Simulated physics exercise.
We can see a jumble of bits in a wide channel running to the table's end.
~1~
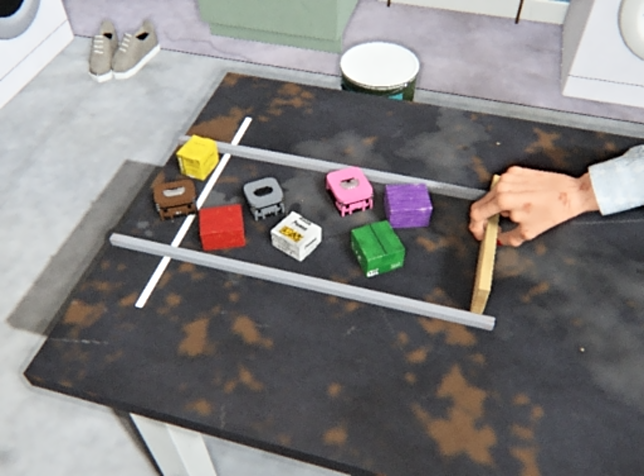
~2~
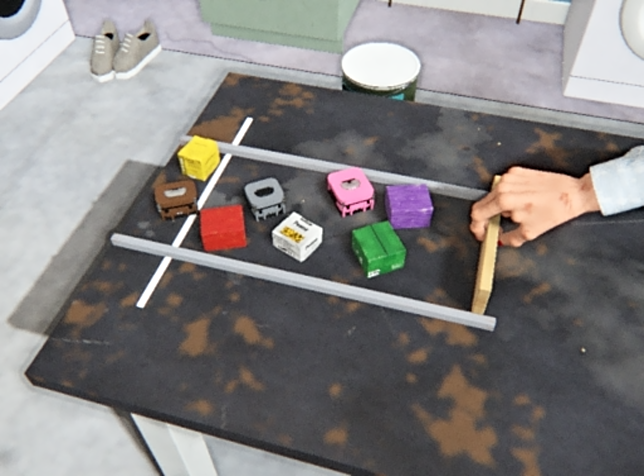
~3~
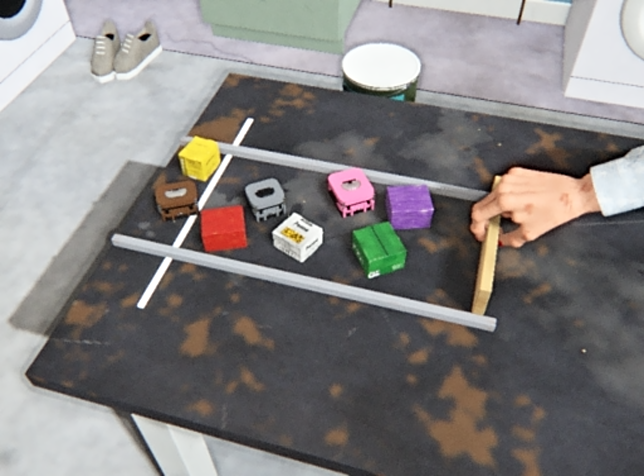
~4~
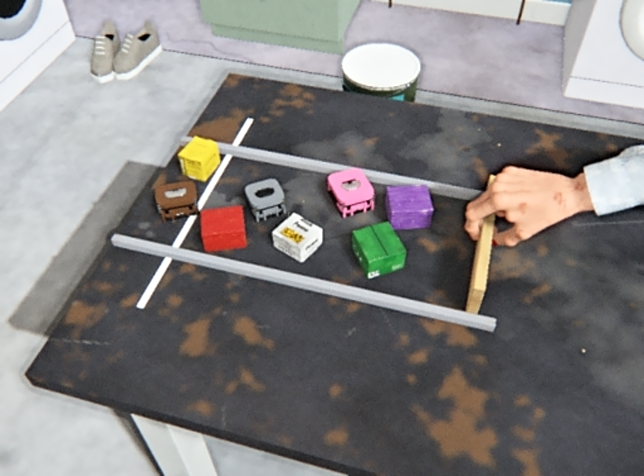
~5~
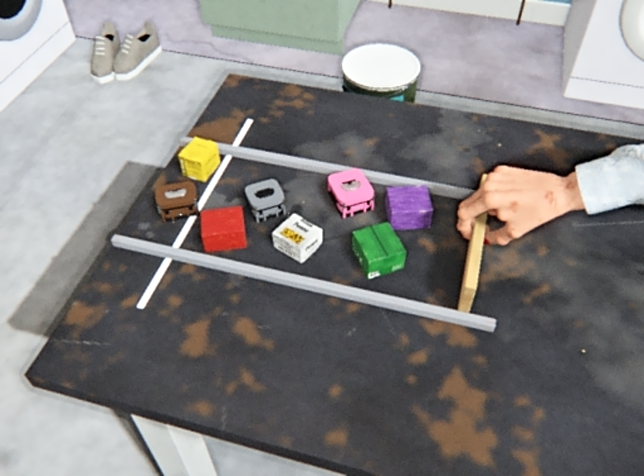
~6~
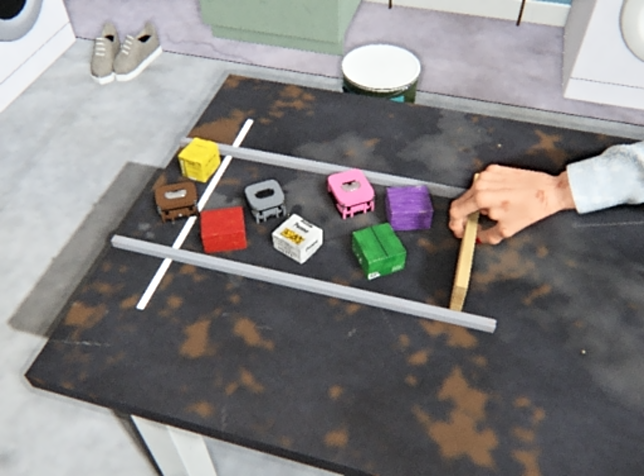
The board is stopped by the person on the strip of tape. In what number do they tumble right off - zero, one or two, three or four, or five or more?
I expect that three or four will fail to stay on the table.
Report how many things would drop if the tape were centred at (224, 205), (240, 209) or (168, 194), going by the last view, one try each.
Taken one after another, the numbers are 3, 0 and 6.
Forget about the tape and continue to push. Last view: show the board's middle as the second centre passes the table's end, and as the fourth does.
I'd put the first at about (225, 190) and the next at about (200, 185).
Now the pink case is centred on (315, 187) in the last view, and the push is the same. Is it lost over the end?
In that case it holds firm.
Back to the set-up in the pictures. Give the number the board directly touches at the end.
Counting them up gives 2.
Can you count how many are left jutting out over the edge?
3 overhanging.
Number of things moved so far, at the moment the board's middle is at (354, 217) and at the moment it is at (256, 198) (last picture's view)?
The counts are 4 and 8.
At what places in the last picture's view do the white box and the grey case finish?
The white box finishes at (139, 214); the grey case finishes at (158, 180).
Soon after, none off yet; yellow box at rest near (200, 160); brown case at rest near (178, 202); red block at rest near (223, 230).
Then, none off yet; yellow box at rest near (200, 160); brown case at rest near (178, 202); red block moved about its own width near (174, 227).
At rest, the number that fall off is three or four; fallen, red block, brown case and yellow box.
